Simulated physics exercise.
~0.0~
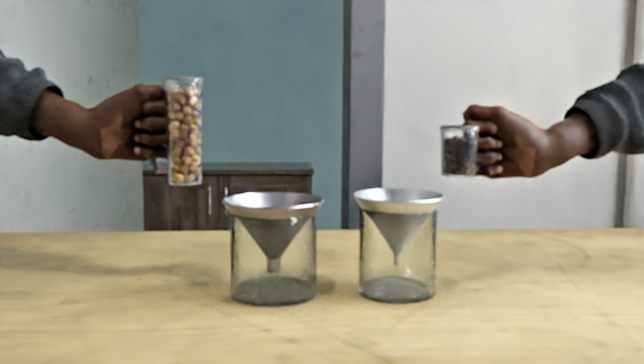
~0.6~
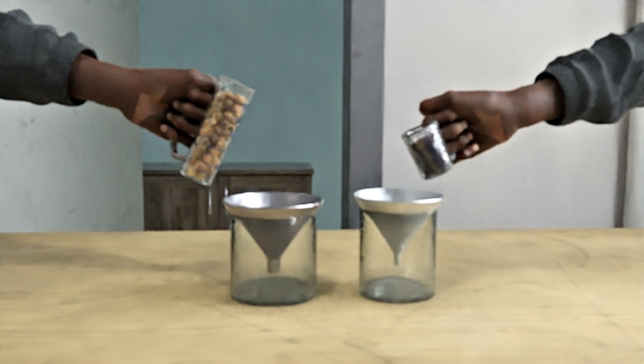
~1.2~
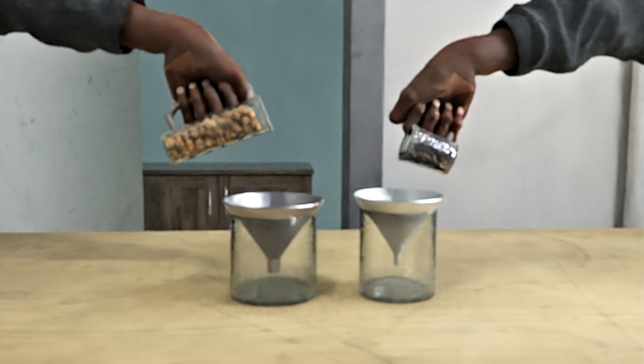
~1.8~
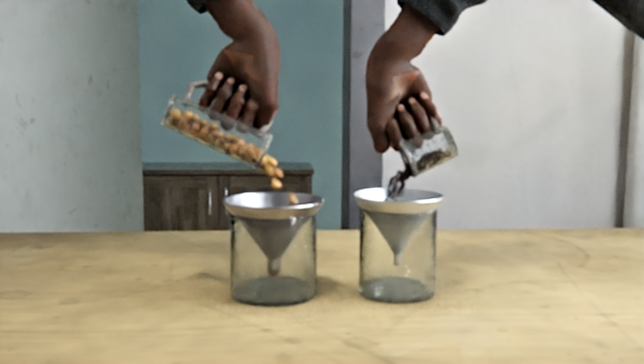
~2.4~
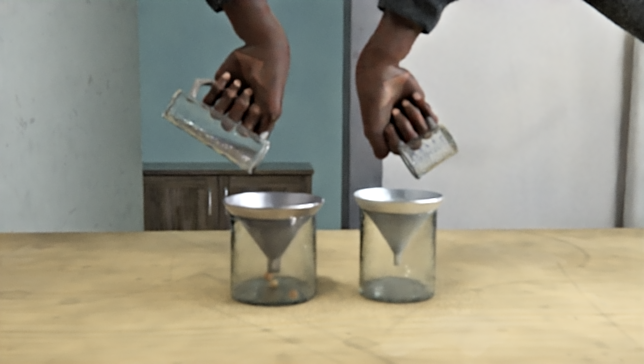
Two hands tipped a tall glass cup of tan, nut-like pieces and a small cup of dark bits into metal funnels set in glass jars, emptying both; only a few tan pieces dropped through on the left, while the right jar stayed empty.
